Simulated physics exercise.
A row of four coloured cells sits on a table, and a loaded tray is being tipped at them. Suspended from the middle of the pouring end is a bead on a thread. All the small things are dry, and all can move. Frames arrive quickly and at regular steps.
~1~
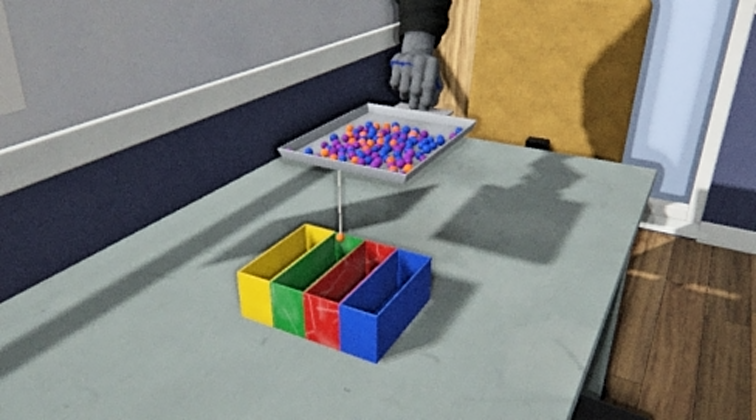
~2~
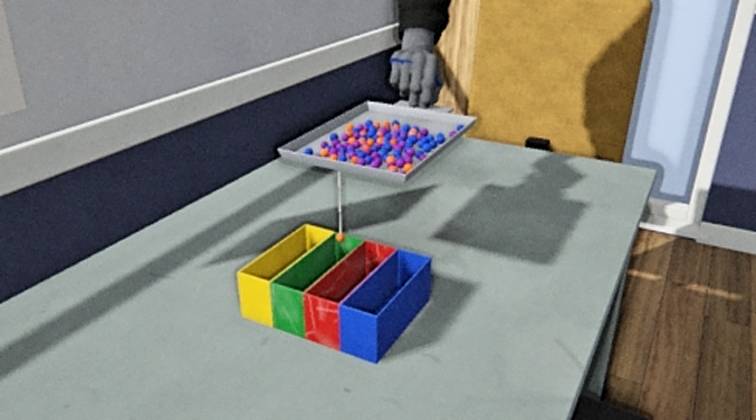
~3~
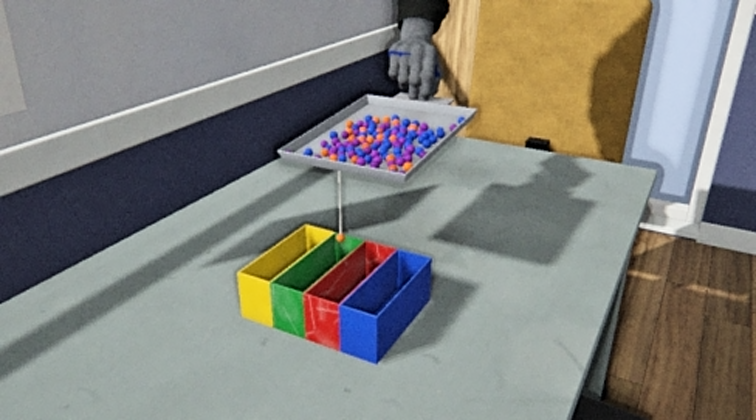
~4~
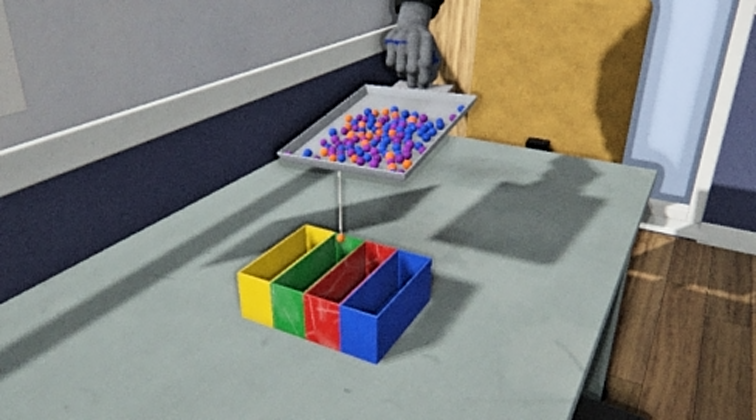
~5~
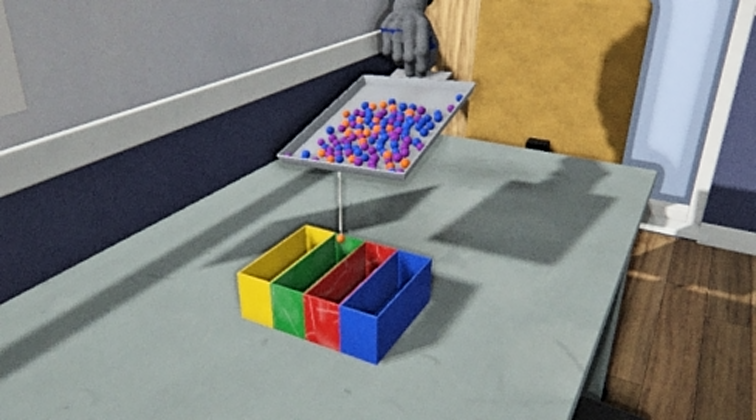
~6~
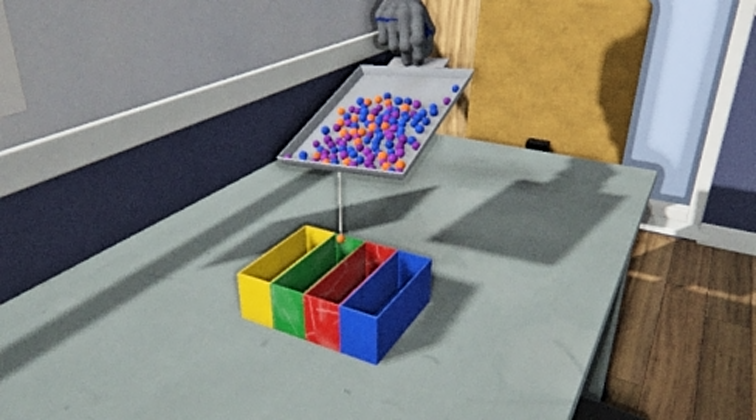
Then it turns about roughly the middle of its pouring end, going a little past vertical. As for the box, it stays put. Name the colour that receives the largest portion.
Yellow.
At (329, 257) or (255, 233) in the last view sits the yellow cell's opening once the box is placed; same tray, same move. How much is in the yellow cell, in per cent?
Around 20 and then 10 per cent.
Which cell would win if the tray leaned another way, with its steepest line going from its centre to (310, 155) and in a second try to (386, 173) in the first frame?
First: The cell in yellow, second: The blue one.
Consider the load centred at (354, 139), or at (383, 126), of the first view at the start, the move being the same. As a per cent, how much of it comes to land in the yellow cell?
First 40 %, then 30 %.
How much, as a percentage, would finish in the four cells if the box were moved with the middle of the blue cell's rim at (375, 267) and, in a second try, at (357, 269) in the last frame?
It comes to about 90 per cent the first time and about 100 per cent the second.
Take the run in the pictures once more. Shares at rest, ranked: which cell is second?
The cell in second spot is the green one.
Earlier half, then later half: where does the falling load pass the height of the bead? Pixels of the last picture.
Earlier half at (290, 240), later half at (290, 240).
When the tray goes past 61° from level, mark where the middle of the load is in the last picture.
The load's middle is around (314, 166).
Soon, tray tipped steeply; about two thirds on the tray; a small part in the yellow cell; a stray few in the green cell; about a quarter falling or outside the box.
A while on, tray tipped right over; a stray few on the tray; about a third in the yellow cell; about a quarter in the green cell; a small part in the red cell; a stray few in the blue cell; about a third falling or outside the box.
Towards the end, tray tipped past a quarter turn; about a third in the yellow cell; about a quarter in the green cell; a small part in the red cell; a stray few in the blue cell; about a third falling or outside the box.
Finally, tray tipped past a quarter turn; about a third in the yellow cell; about a quarter in the green cell; a small part in the red cell; a stray few in the blue cell; about a third outside the box.
